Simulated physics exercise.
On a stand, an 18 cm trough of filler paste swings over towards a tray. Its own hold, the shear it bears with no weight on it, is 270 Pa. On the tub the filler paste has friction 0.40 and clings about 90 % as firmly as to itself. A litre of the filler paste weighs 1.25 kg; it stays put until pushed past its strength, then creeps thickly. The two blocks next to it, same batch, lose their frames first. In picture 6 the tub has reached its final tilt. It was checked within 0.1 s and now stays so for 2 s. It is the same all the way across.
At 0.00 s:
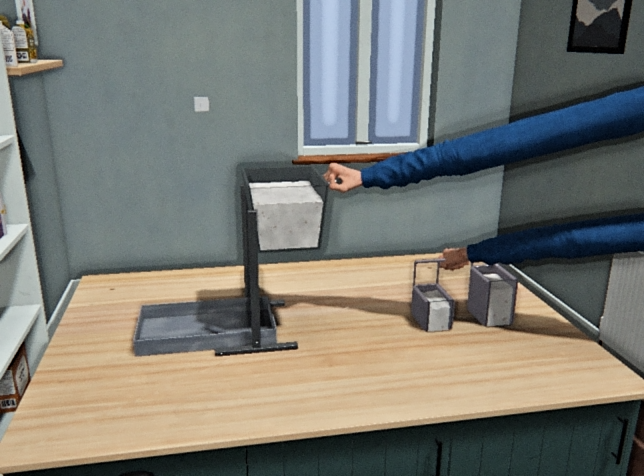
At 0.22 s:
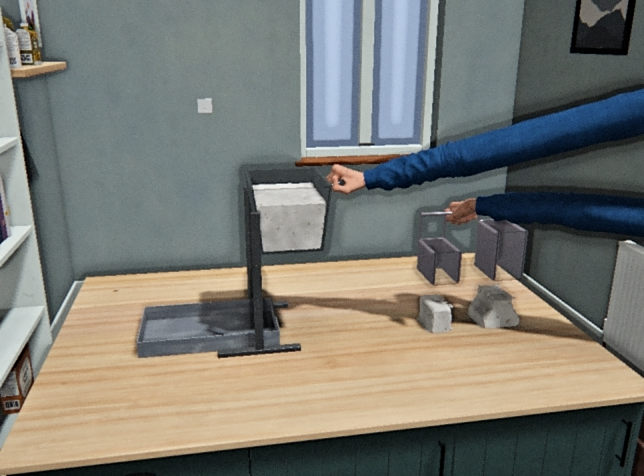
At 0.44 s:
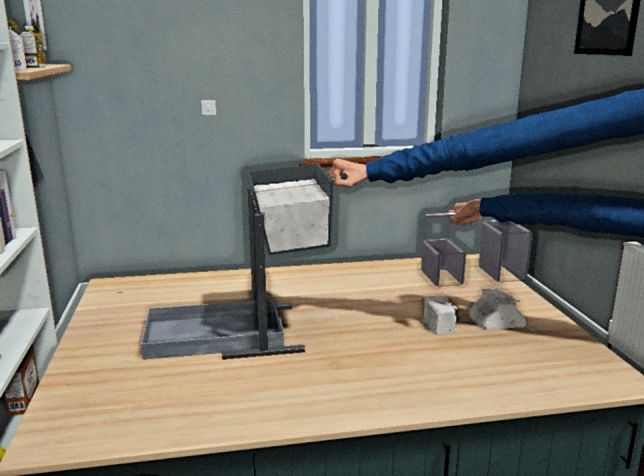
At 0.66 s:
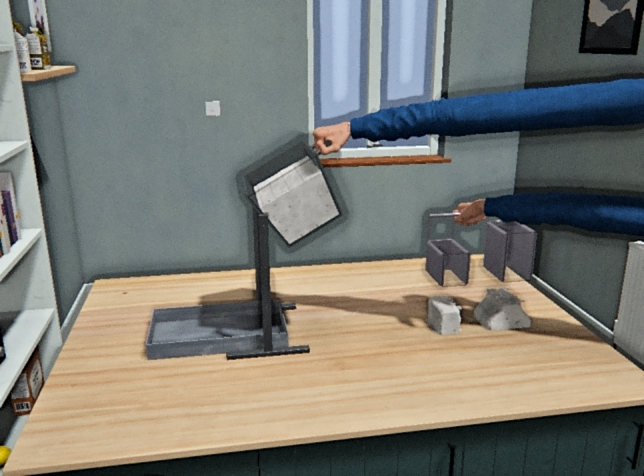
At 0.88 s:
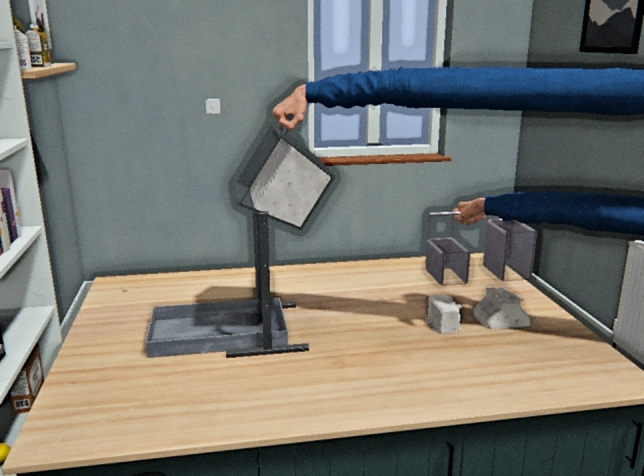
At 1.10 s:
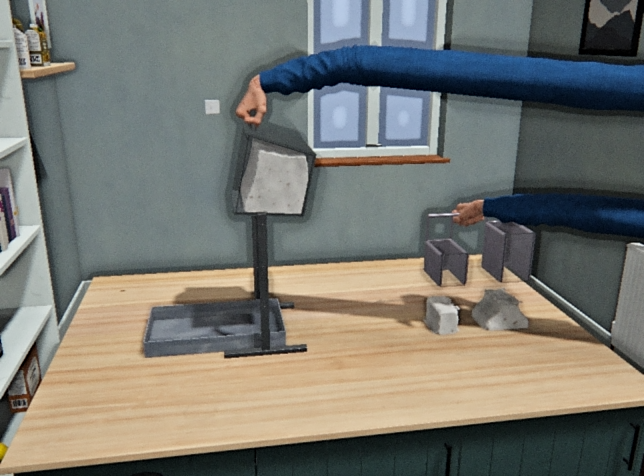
In a grey-green room with a curtained window, a light wooden counter is seen from slightly above, with shelves at the left. A dark-edged tub of pale grey paste sits on a black stand beside a shallow grey tray, while blue-sleeved arms reach in from the right. The lower hand lifts casings off two small grey blocks, the larger slumping, then the upper hand tilts the tub leftward as the view shifts slightly.
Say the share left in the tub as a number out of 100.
It comes to some 63 %.
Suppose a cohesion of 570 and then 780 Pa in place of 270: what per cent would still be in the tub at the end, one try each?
In turn about 100 %, 100 %.
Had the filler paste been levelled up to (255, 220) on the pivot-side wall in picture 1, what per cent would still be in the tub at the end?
In that case some 100 per cent.
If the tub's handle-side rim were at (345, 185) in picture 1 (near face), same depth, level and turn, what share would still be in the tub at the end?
It would be near 45 %.
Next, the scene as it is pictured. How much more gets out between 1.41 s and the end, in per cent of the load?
Some 10 per cent.
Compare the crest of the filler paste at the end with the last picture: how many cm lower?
Some 7 cm.
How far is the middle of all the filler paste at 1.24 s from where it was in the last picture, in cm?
About 3 cm.
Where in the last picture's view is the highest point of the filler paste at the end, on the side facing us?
Around (273, 179).
By 1.24 s, the tub is at 79 degrees and holds 95 %.
By 1.41 s, the tub is at 79 degrees and holds 74 %.
By 1.58 s, the tub is at 79 degrees and holds 64 %.
By 1.75 s, the tub is at 79 degrees and holds 64 %.
By 3.10 s, at the end, the tub is at 79 degrees and holds 63 %.
